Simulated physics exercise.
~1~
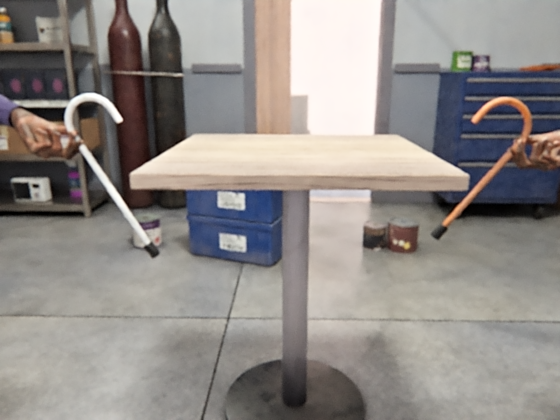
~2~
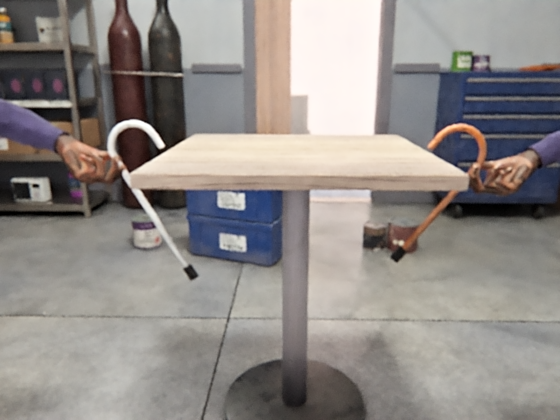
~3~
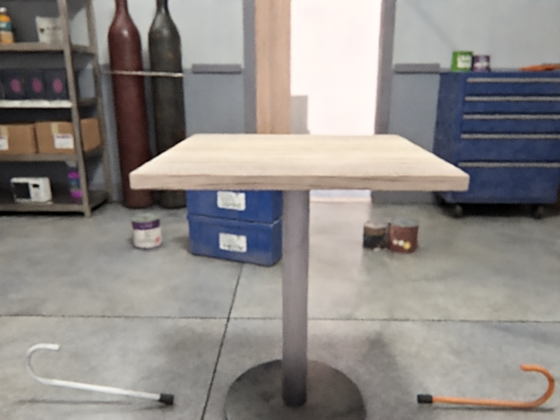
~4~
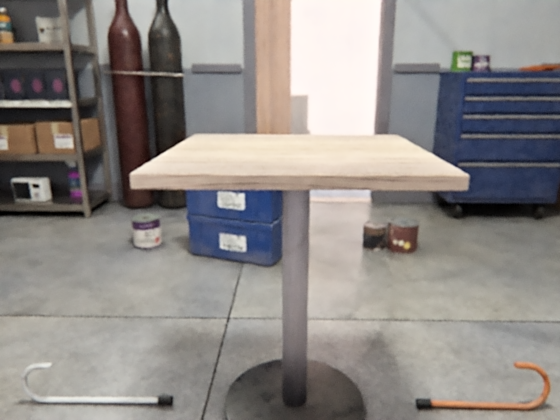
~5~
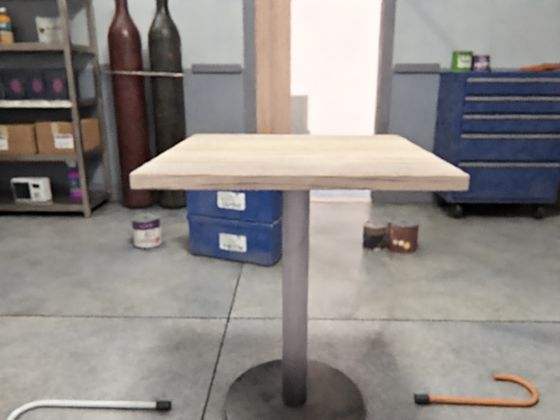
In the video, two hands bring a white cane and an orange cane, crooks upward, to the left and right edges of a wooden table and let go. Neither cane stays on the edge, and both end up lying on the floor on either side.
